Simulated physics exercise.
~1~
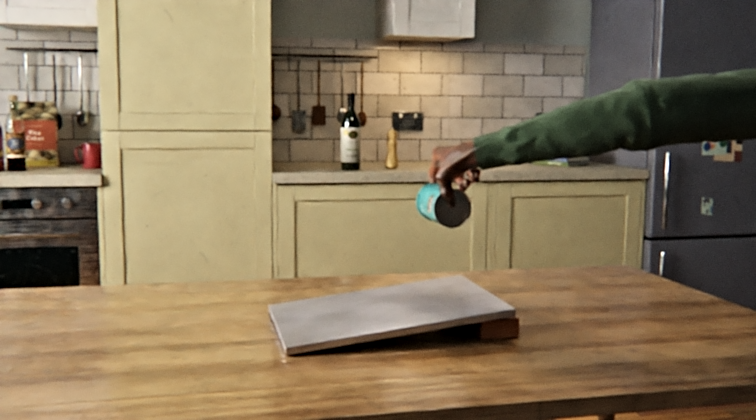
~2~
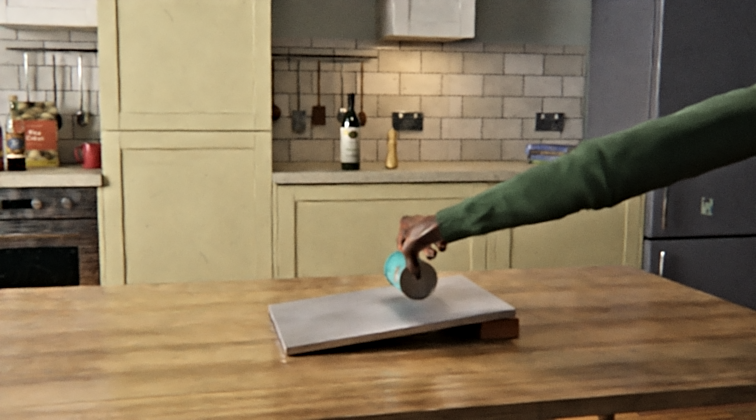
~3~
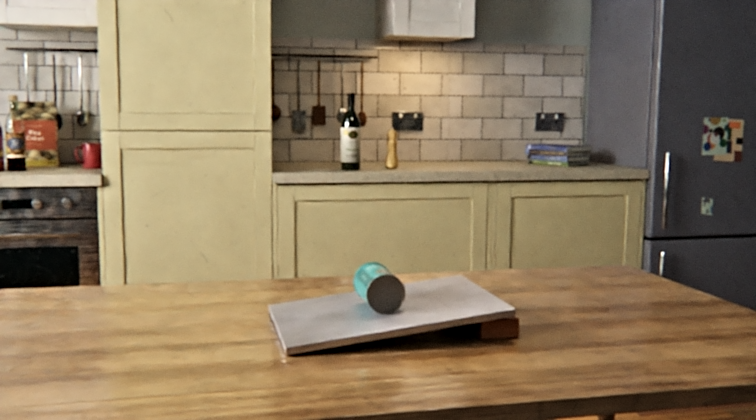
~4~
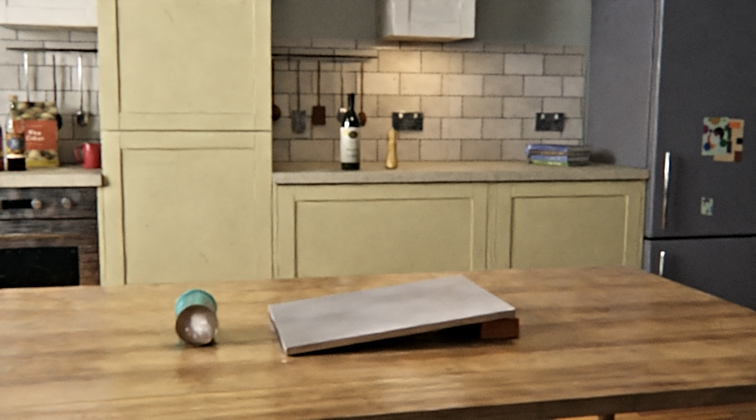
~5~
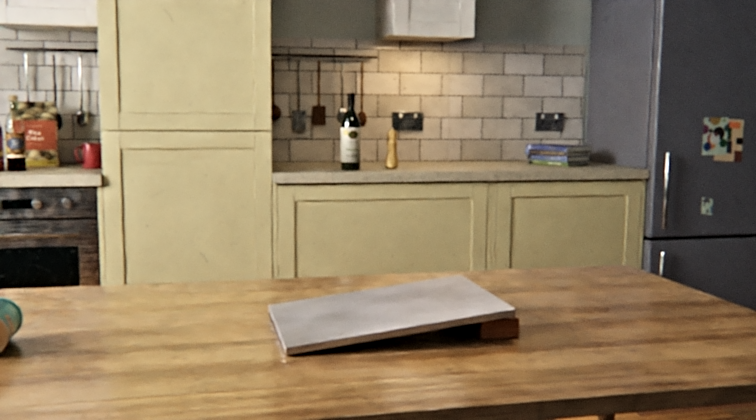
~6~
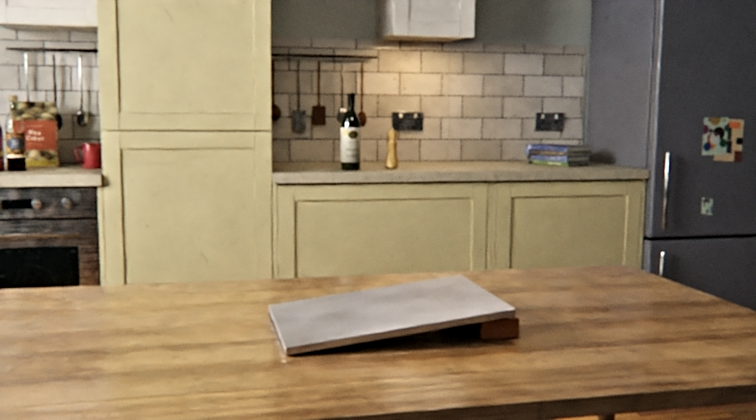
The clip shows a hand lowering a turquoise tin on its side onto a sloping board on a wooden kitchen table and letting go. The tin travels left down the board, continues across the tabletop and leaves view at the left, while the board stays in place.
